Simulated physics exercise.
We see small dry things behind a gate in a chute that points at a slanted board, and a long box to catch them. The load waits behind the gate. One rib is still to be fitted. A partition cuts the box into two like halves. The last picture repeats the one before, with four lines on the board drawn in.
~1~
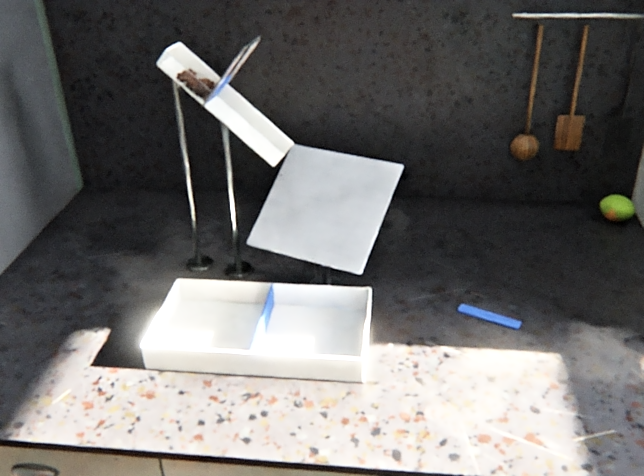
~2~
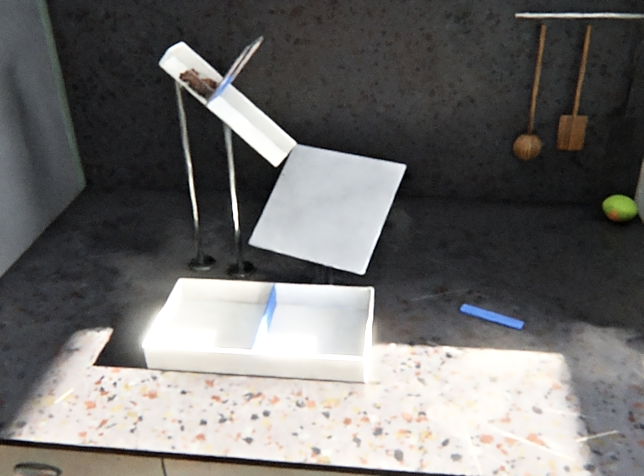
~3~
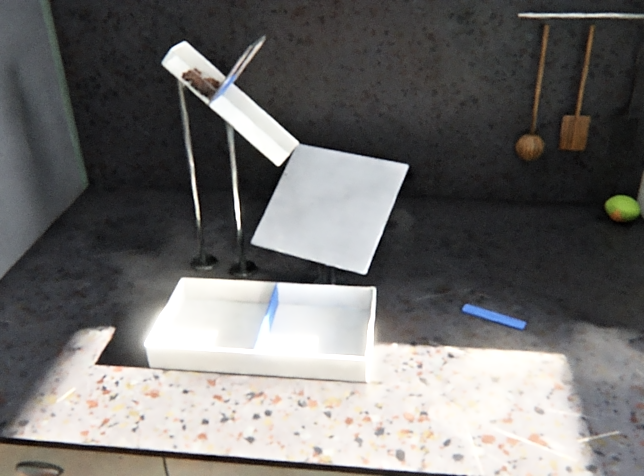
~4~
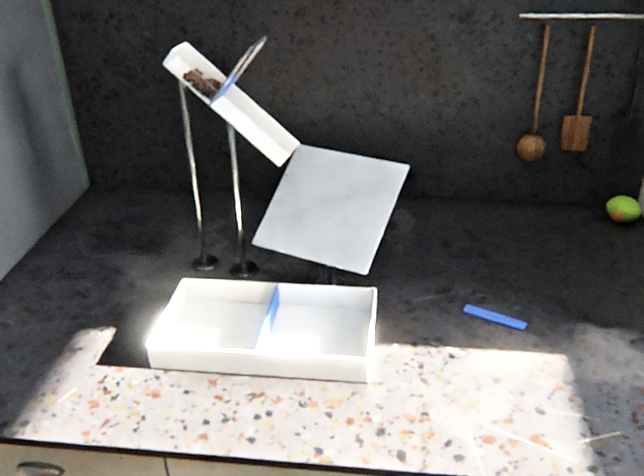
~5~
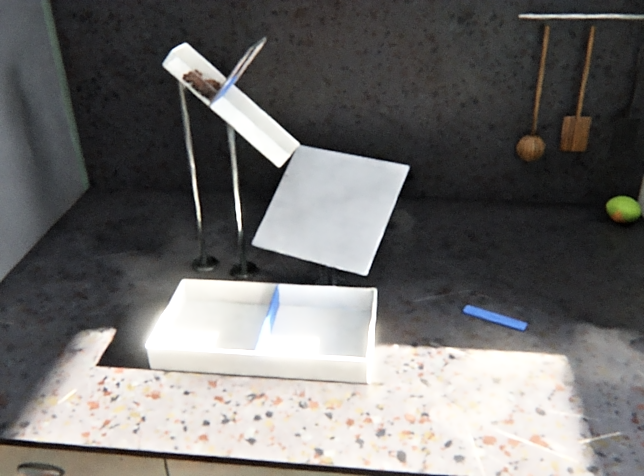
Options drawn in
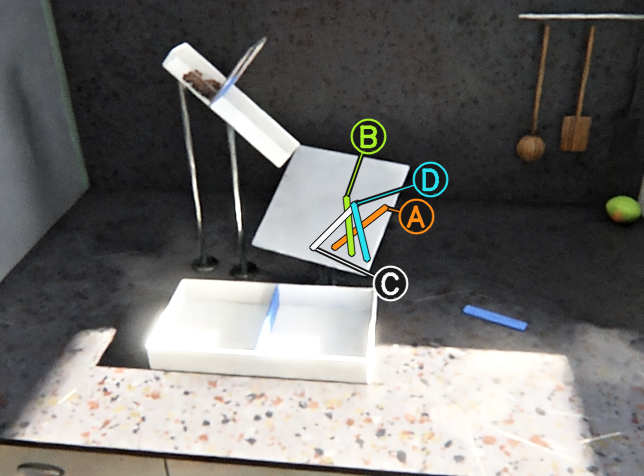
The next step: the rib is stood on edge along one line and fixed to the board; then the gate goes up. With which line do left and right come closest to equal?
Best: C.
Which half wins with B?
The right half.
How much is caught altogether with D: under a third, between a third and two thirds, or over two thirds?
Line D gives over two thirds.
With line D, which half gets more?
More lands on the right.
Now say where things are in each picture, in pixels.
Load behind the gate near (201, 86), allspice berries; lip of the chute near (279, 161), sloping fairly steeply, in the first picture.
Middle of the board near (326, 205), tilted fairly steeply; middle of its low edge near (303, 258); of its high edge near (348, 154), in the second picture.
Front corners of the box near (146, 345) and (367, 359); front end of its middle wall near (255, 352); gate still shut near (228, 83), in the third picture.
Middle of the load near (208, 86); lip near (285, 161), in the fourth picture.
Middle of the load near (207, 87); lip near (285, 162), in the fifth picture.
On the marked copy, line A from (385, 207) to (334, 247); line B from (346, 198) to (351, 253); line C from (357, 203) to (313, 247); line D from (353, 204) to (367, 258).
For line A, of what is caught, a small share in the left half, all but a few in the right.
For line B, of what is caught, only a few in the left half, all but a few in the right.
For line C, of what is caught, close to a third in the left half, close to two thirds in the right.
For line D, of what is caught, only a few in the left half, all but a few in the right.
